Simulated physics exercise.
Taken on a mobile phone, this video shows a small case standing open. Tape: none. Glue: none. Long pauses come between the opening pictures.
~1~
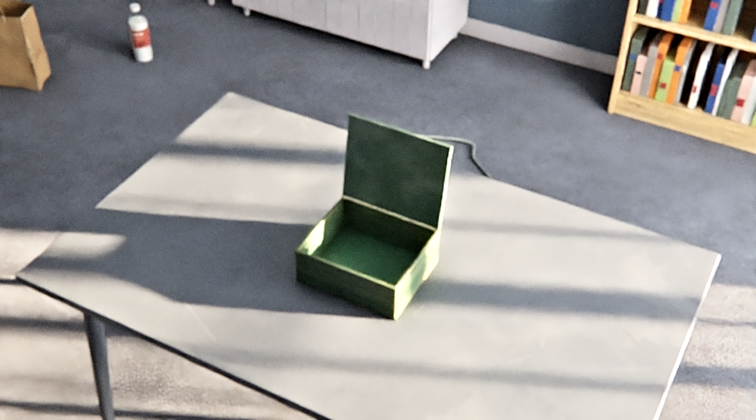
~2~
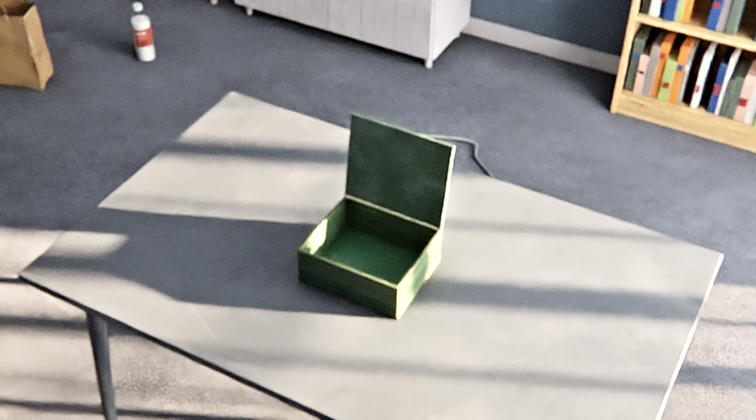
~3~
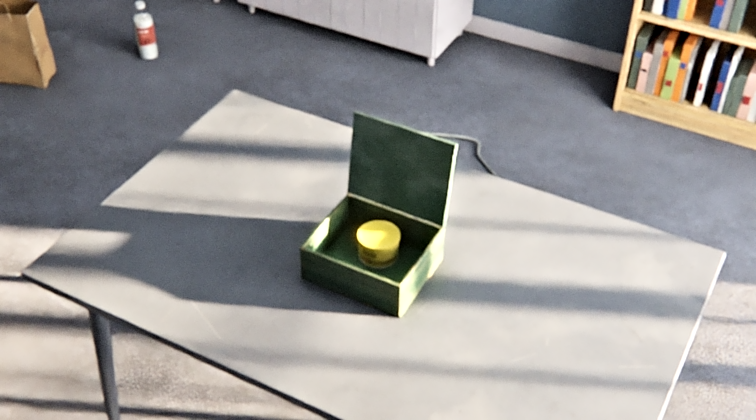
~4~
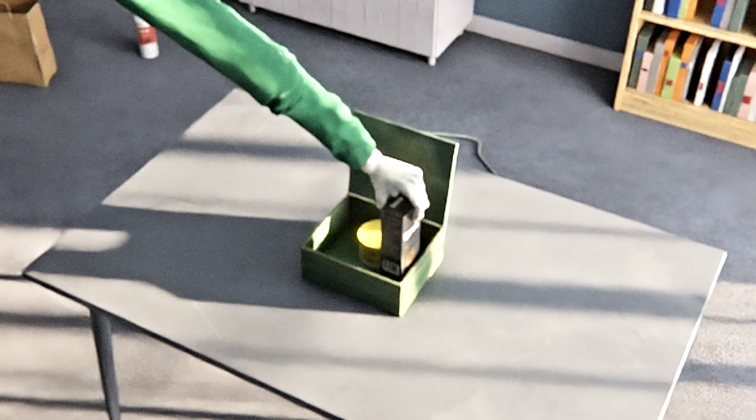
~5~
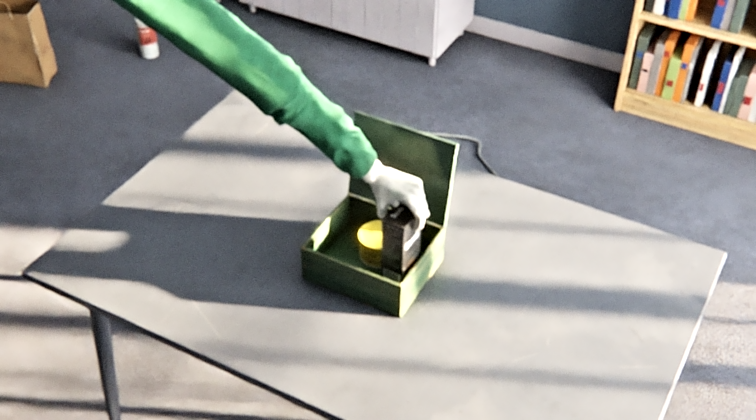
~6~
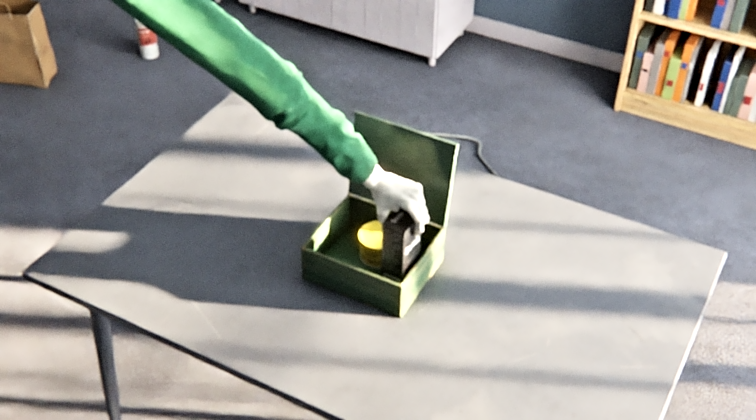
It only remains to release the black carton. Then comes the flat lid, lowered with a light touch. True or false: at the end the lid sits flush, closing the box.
False, a gap remains.
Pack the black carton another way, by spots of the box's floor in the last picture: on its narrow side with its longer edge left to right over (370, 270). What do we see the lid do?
It seals the box.
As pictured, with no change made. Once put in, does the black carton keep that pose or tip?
Well, the black carton stays just as set.
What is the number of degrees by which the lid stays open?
Some 50 degrees above the rim, more or less.
Then, 1.20 s later than the last frame, lid starting down.
Then, 1.60 s later than the last frame, lid 60° above the rim.
Then, 3.70 s later than the last frame, lid 51° above the rim.
When it is over, lid 52° above the rim; both as before. End places, in pixels of the last picture, black carton near (402, 252).
